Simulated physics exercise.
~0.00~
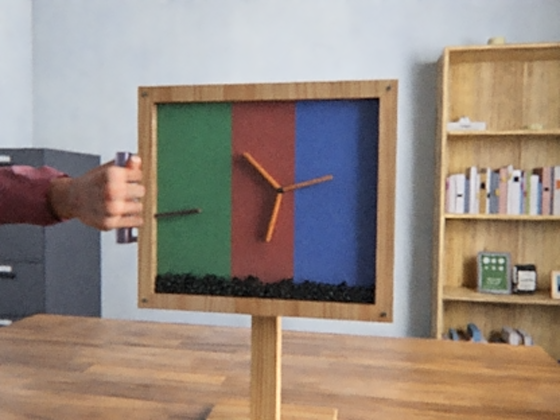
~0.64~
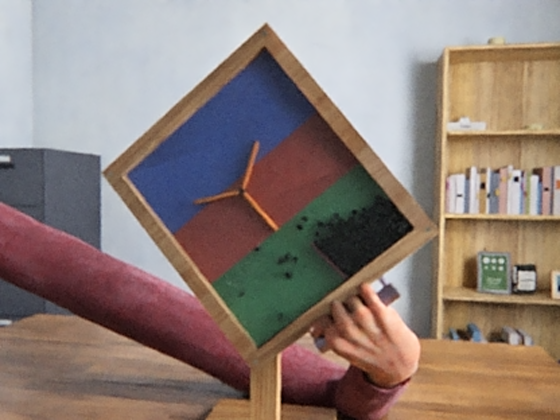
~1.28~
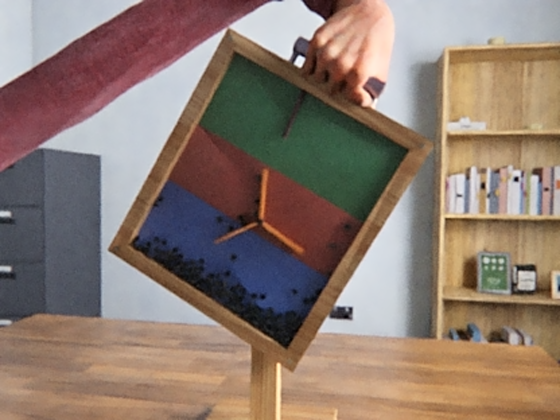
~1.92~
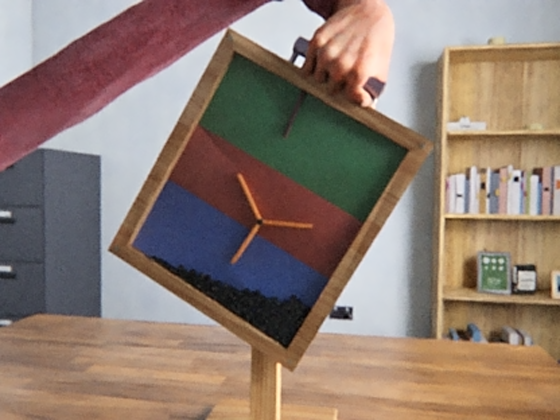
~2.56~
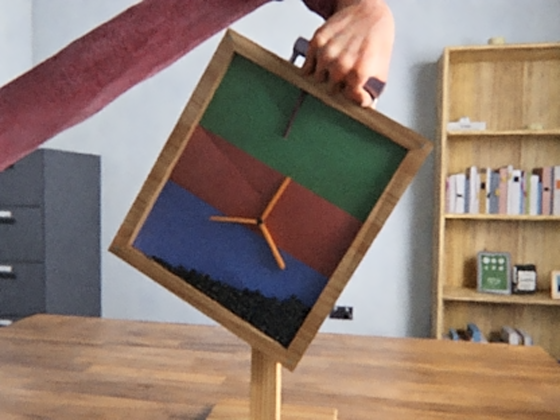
To begin with, a hand grips the left side of an upright wooden case with green, red and blue strips, where small black beads lie along the bottom. The hand swings the case anticlockwise, and the beads gather in the green strip at the lower right, with a few scattered loose. The turn carries on the same way until green is uppermost, and the beads tumble down into the blue. The hand then holds the tilted case still while the three-armed orange piece keeps shifting. Finally, the beads rest piled along the bottom, all in blue.
